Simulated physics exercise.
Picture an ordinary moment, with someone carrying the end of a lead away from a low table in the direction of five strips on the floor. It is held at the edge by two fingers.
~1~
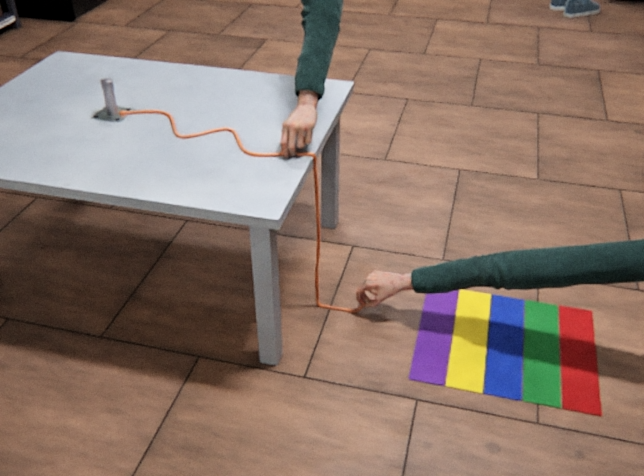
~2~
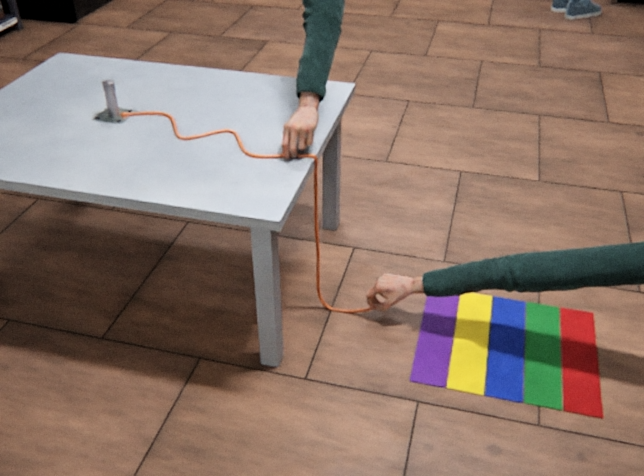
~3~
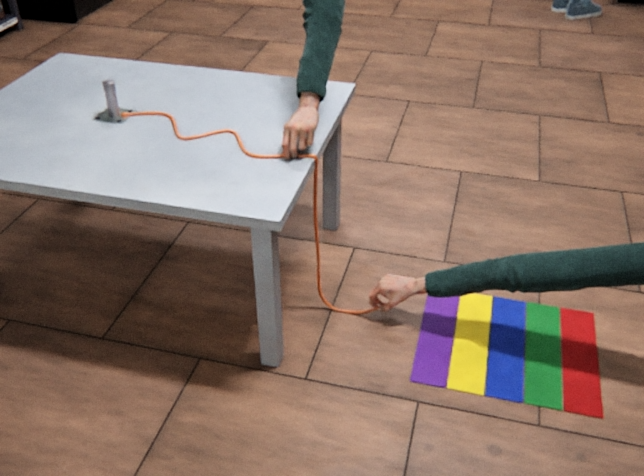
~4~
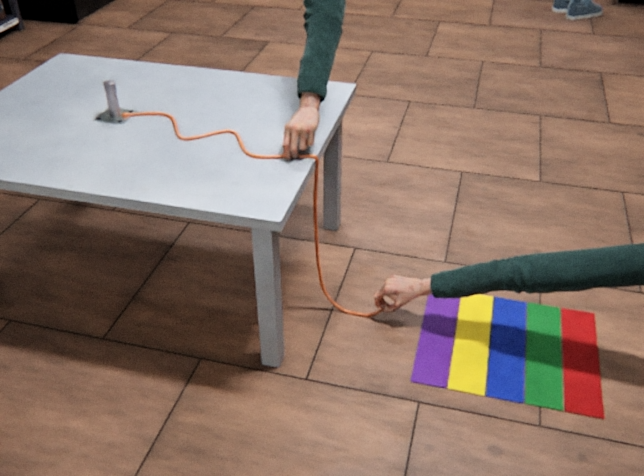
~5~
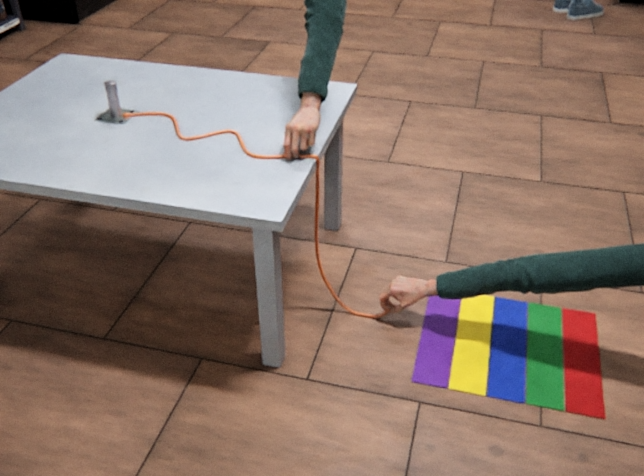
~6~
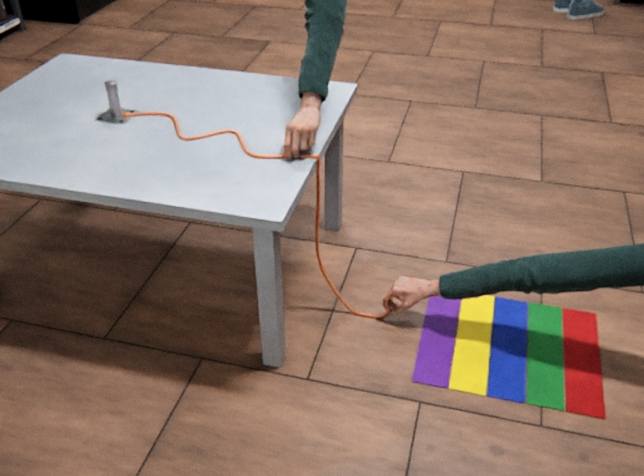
On a tiled floor beside a low table, a hand slowly drew the end of an orange cord a little to the right, toward the coloured strips, while another hand pinned it at the table's edge.
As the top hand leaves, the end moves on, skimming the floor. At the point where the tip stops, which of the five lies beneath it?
The green strip lies beneath it.
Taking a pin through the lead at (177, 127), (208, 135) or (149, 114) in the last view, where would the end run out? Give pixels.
Going through the tries, I'd expect close to (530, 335), (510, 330) and lastly (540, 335).
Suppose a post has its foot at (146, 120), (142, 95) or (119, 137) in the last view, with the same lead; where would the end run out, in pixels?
Per try, approx.: (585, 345); (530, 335); (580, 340).
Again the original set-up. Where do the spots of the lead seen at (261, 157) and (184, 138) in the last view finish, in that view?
About (319, 158), and the other about (212, 134).
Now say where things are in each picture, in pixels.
The first frame shows end (365, 304); purple (430, 363); yellow (466, 370); blue (504, 377); green (542, 384); red (581, 391).
The second frame shows end (376, 307); lead through (161, 114) (195, 137) (243, 149) (316, 166) (317, 233) (320, 295).
The third frame shows end (378, 308).
The fourth frame shows end (383, 309); lead through (162, 114) (196, 138) (244, 150) (317, 167) (316, 233) (328, 296).
The fifth frame shows end (389, 310).
The sixth frame shows end (392, 310); lead through (163, 114) (198, 138) (245, 150) (318, 166) (317, 233) (338, 295).
Early on, end near (475, 324); over yellow.
Midway, end near (520, 332); over blue.
At the end of the slack, end near (547, 337); over green. It gets as far as the green strip.
